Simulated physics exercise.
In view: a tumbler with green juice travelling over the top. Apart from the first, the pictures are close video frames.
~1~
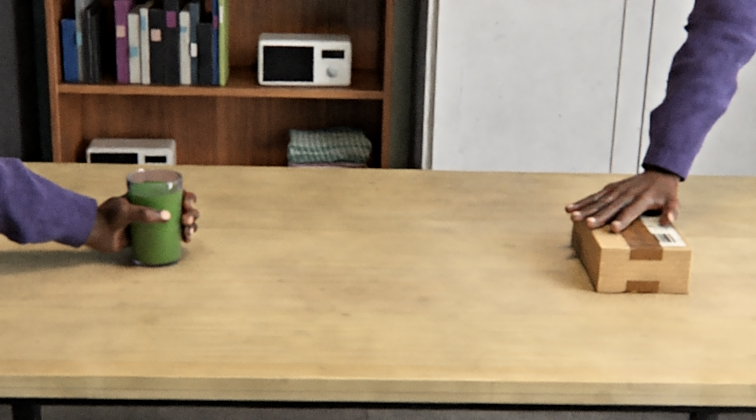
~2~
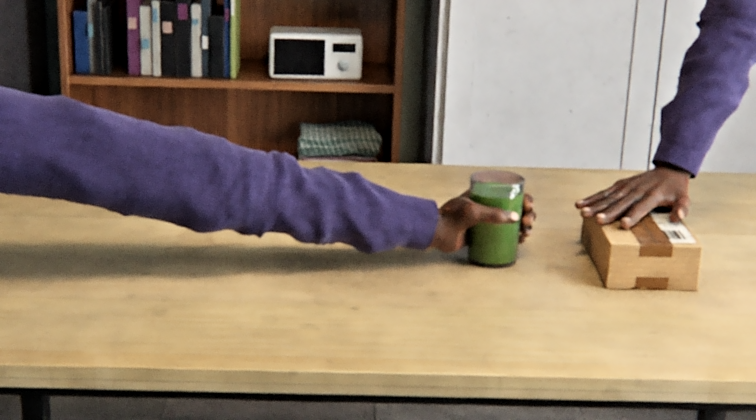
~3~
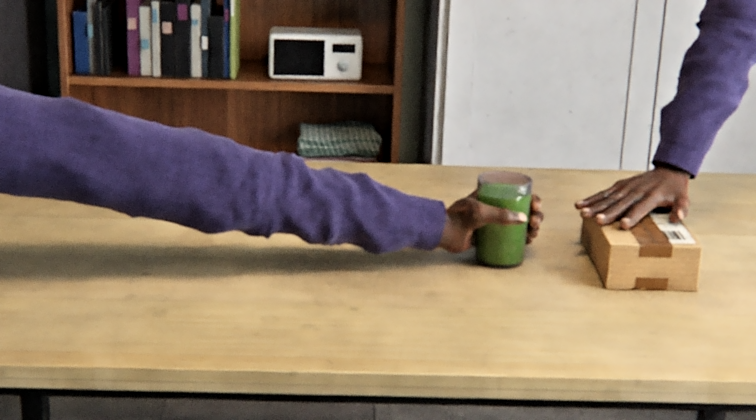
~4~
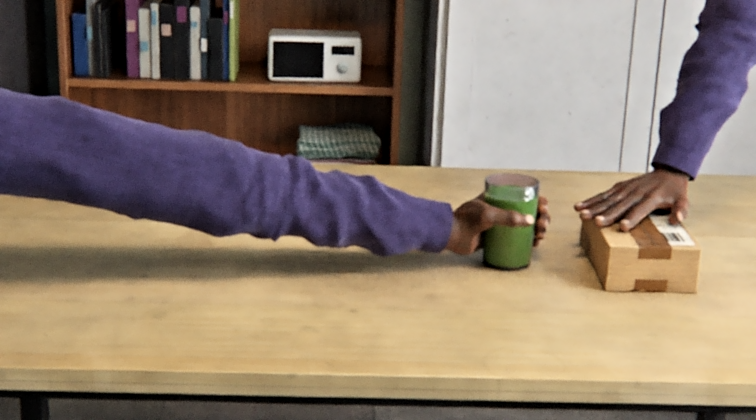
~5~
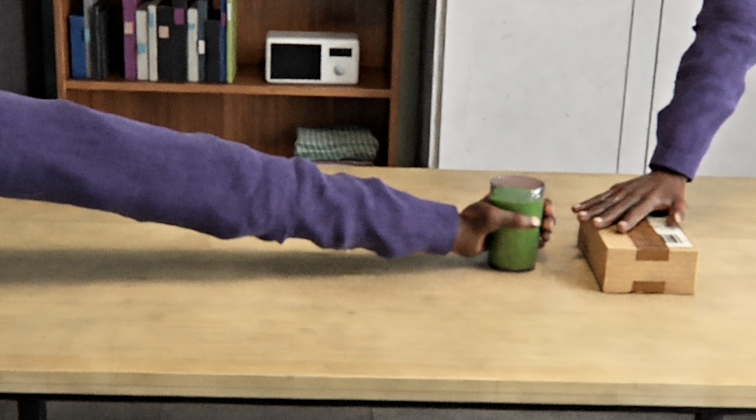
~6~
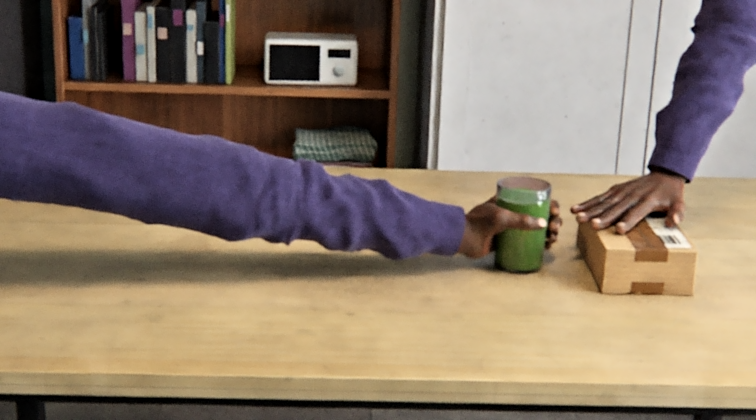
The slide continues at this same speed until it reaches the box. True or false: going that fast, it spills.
False.
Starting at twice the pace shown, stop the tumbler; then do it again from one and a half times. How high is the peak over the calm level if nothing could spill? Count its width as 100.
The wave rises some 25 percent of the width in the first case and some 20 percent in the second.
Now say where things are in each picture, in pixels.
The first picture shows at rest; tumbler (156, 216) about three quarters full; box (629, 245).
The second picture shows under way; tumbler about three quarters full, surface at (497, 190).
The third picture shows moved on by about 5 px; tumbler (503, 218) about three quarters full.
The fourth picture shows moved on by about 5 px; tumbler about three quarters full, surface at (511, 193).
The fifth picture shows moved on by about 5 px; tumbler (515, 222) about three quarters full.
The sixth picture shows moved on by about 5 px; tumbler about three quarters full, surface at (523, 196); box (634, 247).
Soon after, the tumbler meets the box.
Later, the green juice surges up the wall; the wave climbs under half way to the rim.
In the end, the tumbler stands at the box; nothing has left it.
